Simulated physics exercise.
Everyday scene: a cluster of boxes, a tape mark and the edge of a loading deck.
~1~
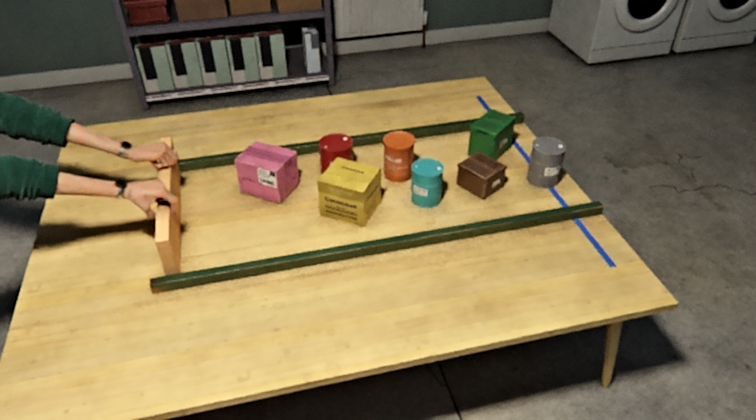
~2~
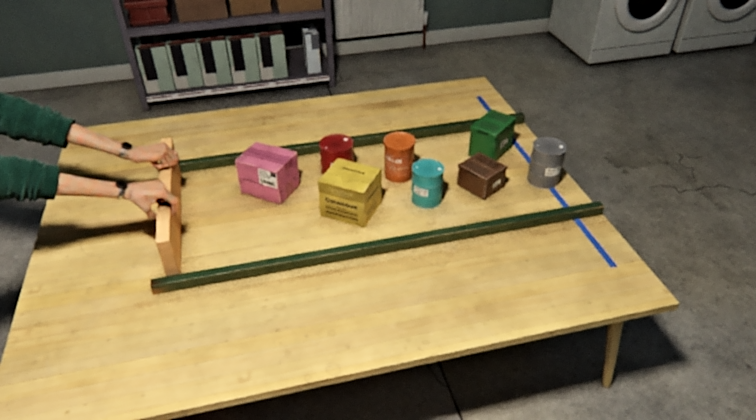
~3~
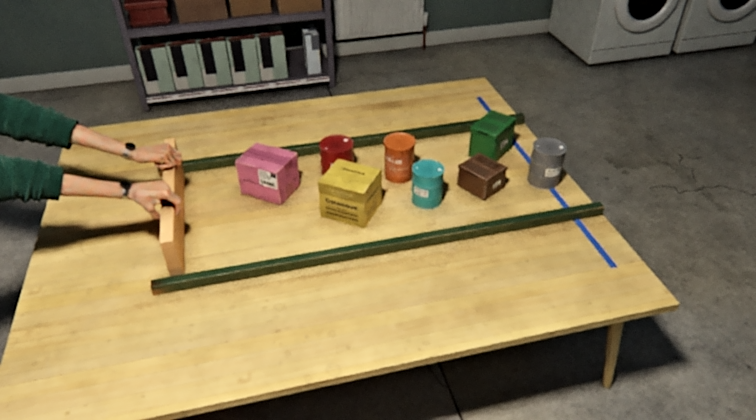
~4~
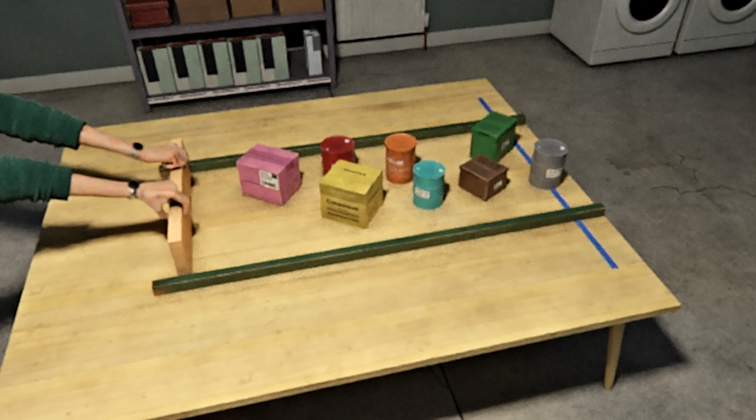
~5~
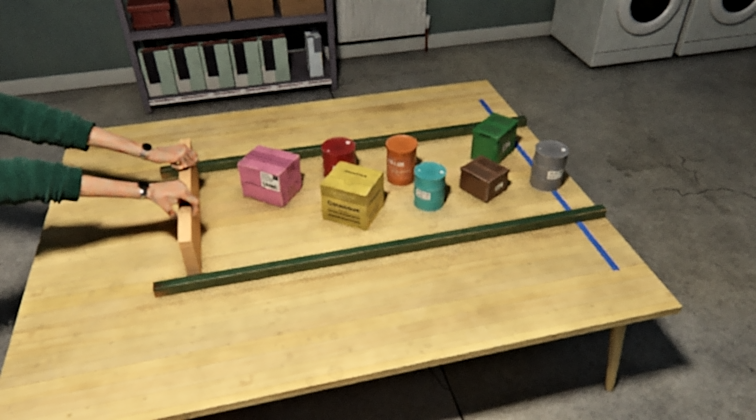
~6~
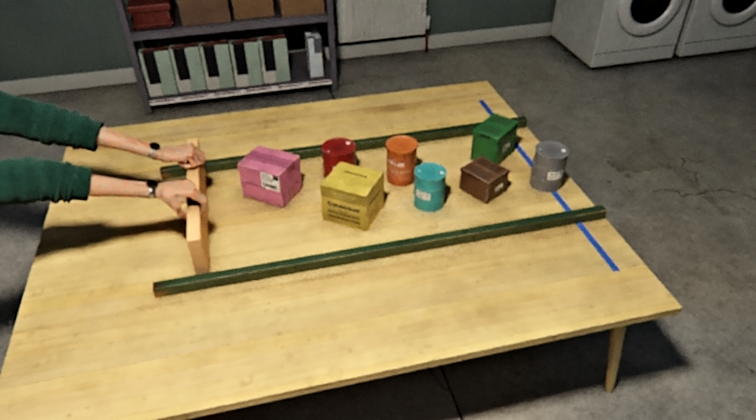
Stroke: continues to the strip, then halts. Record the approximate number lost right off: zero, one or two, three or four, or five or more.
Number lost: Five or more.
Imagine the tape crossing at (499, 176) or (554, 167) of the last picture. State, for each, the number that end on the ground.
The ground gets 2 in the first try and 8 in the second.
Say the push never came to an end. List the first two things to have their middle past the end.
First is the grey canister, followed by the brown tote.
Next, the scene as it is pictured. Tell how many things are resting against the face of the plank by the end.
That number would be 3.
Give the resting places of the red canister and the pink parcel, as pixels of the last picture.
Answer: First (527, 124), after that (551, 147).
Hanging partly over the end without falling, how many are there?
Count: 3.
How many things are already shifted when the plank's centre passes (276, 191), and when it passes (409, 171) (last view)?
1 and 6.
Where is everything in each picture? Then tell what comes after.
Grey canister (546, 163); green tote (491, 137); brown tote (481, 176); plank (170, 203); tape (533, 166), in the first picture.
Green tote (492, 137); turquoise canister (427, 184), in the second picture.
Brown tote (481, 177); pink parcel (268, 174), in the third picture.
Grey canister (548, 165); yellow box (352, 194), in the fourth picture.
Green tote (494, 140); plank (190, 204), in the fifth picture.
Grey canister (549, 167); green tote (494, 141); brown tote (484, 180); plank (198, 203); tape (536, 170), in the sixth picture.
Early on, none off yet; grey canister at rest near (549, 167); green tote at rest near (494, 141); brown tote at rest near (484, 180).
A while later, none off yet; grey canister at rest near (549, 167); green tote at rest near (494, 141); brown tote moving near (487, 179).
Further along, none off yet; grey canister travelled about its own width near (582, 164); green tote travelled about its own width near (522, 128); brown tote travelled well along near (549, 159).
Finally, the number that fall off is five or more; lost, orange pail, turquoise canister, brown tote, green tote and grey canister.
